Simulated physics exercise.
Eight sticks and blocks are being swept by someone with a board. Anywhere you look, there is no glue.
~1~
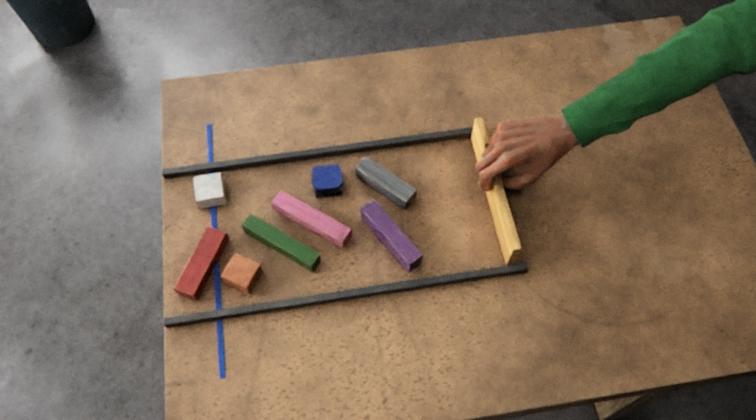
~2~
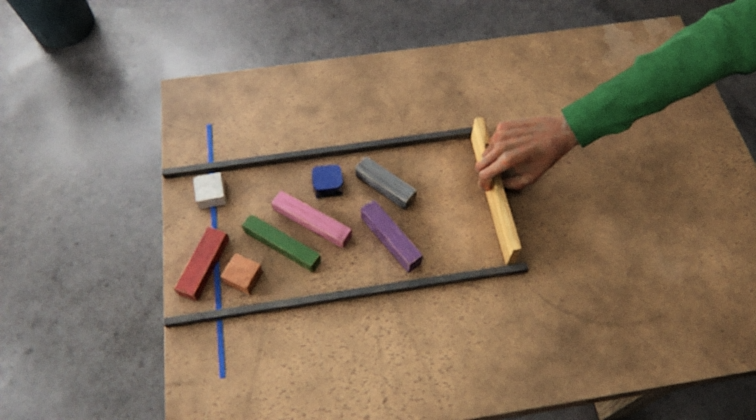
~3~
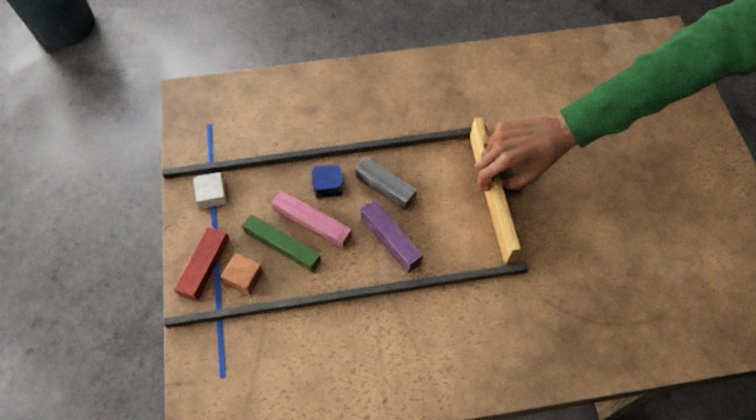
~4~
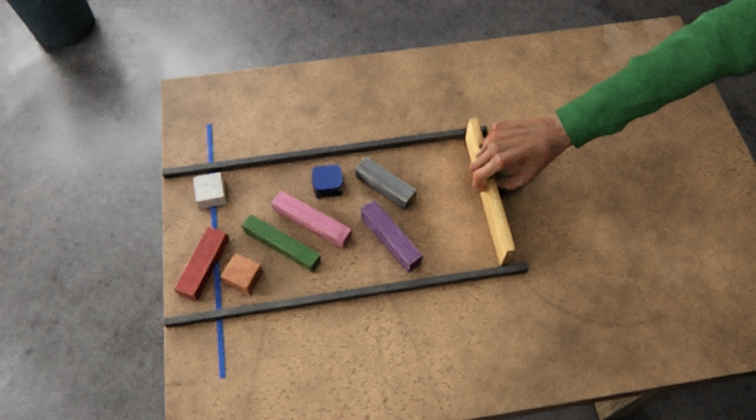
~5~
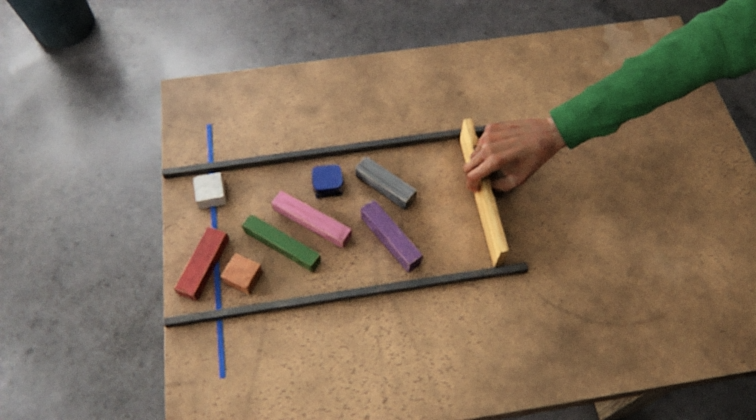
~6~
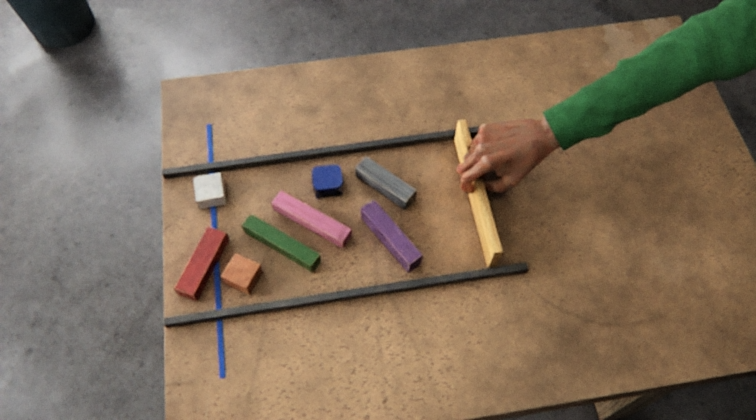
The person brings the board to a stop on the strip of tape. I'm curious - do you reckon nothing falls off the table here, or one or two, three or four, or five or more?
Most likely, three or possibly four will tumble down.
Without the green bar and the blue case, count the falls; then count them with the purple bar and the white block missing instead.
Count of fallen: 2 / 1.
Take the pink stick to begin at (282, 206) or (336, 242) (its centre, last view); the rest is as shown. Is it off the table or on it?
In that order: Stays aboard, then stays aboard.
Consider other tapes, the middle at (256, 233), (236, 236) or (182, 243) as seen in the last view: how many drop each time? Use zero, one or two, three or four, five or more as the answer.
Taking the three tapes one at a time, the answers are none at all, then just one or two, then at least five.
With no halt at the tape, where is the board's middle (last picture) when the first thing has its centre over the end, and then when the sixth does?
Around (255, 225); afterwards around (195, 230).
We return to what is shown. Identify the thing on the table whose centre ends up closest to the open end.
That would be the pink stick.
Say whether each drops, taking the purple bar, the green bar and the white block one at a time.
The purple bar keeps its place, the green bar is gone, and the white block is gone.
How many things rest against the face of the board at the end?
The number is 2.
Early on, none off yet; red bar at rest near (202, 263); white block at rest near (210, 191); orange block at rest near (242, 274).
Finally, the number that fall off is three or four; lost, green bar, orange block, white block and red bar.
